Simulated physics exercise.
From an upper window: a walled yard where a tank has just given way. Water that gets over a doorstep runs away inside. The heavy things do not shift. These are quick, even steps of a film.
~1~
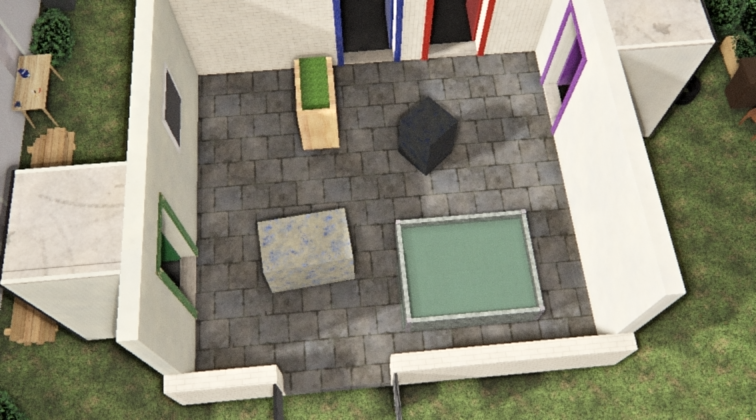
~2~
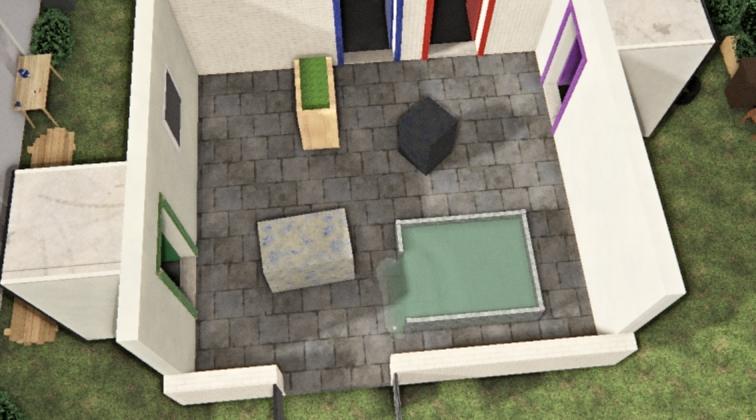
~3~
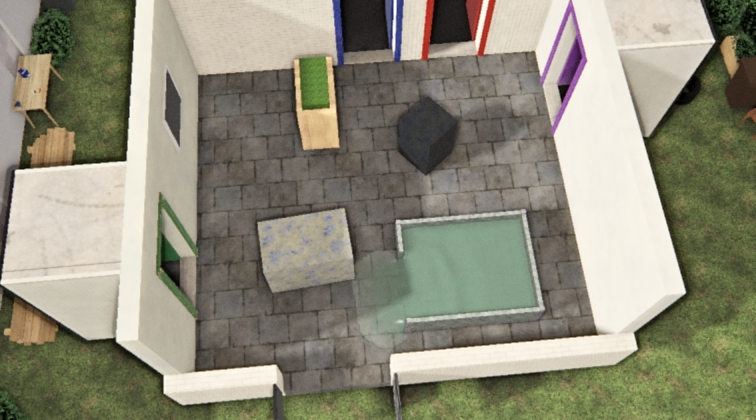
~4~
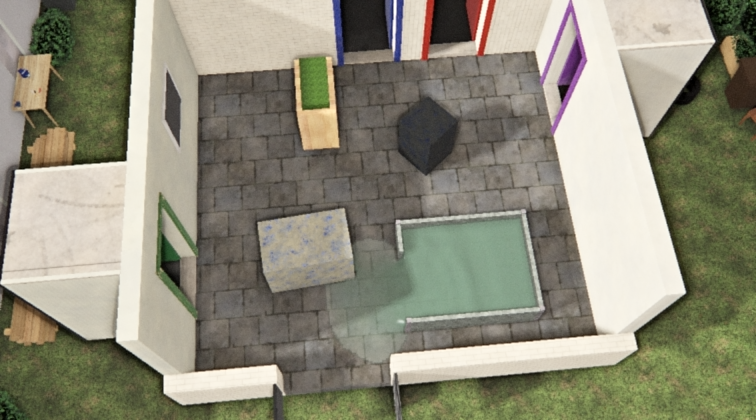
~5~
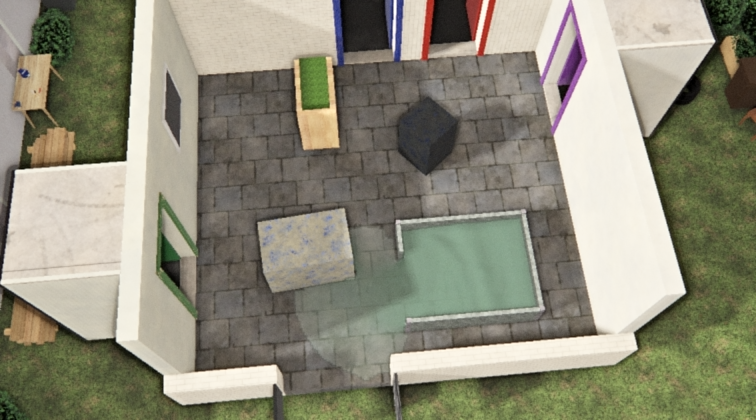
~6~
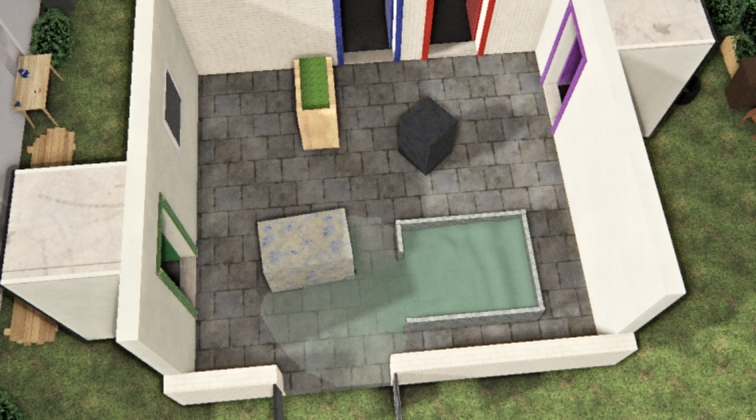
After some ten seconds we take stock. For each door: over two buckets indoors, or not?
The purple door holds within the limit; the green door floods; the red door holds within the limit; the blue door holds within the limit.
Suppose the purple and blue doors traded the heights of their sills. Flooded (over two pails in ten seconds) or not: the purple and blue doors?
My reading: The purple one stays under; the blue one lets less in.
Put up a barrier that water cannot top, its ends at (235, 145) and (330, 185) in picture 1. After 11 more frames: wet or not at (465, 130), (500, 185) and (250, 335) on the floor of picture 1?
As listed: Clear, dry, covered.
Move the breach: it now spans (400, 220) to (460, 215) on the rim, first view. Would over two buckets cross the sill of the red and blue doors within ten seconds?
One by one: The red door keeps below it, the blue door lets more in.
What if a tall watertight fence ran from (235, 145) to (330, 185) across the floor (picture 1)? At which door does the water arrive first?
It is the green door.
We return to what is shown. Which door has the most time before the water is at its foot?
The door marked purple.
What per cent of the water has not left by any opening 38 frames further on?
Close to 76 %.
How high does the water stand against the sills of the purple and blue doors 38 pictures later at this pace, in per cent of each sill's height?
About 0 and 60 per cent.
A moment on, water covers 20 % of the floor; the purple door not reached, the green door not reached, the red door not reached, the blue door not reached.
Next, water covers 25 % of the floor; the purple door not reached, the green door under two buckets in, the red door not reached, the blue door not reached.
Then, water covers 35 % of the floor; the purple door not reached, the green door over two buckets in, the red door not reached, the blue door not reached.
Later, water covers 55 % of the floor; the purple door not reached, the green door over two buckets in, the red door wet at the sill, nothing in, the blue door wet at the sill, nothing in.
In the end, water covers 80 % of the floor; the purple door wet at the sill, nothing in, the green door over two buckets in, the red door wet at the sill, nothing in, the blue door wet at the sill, nothing in.
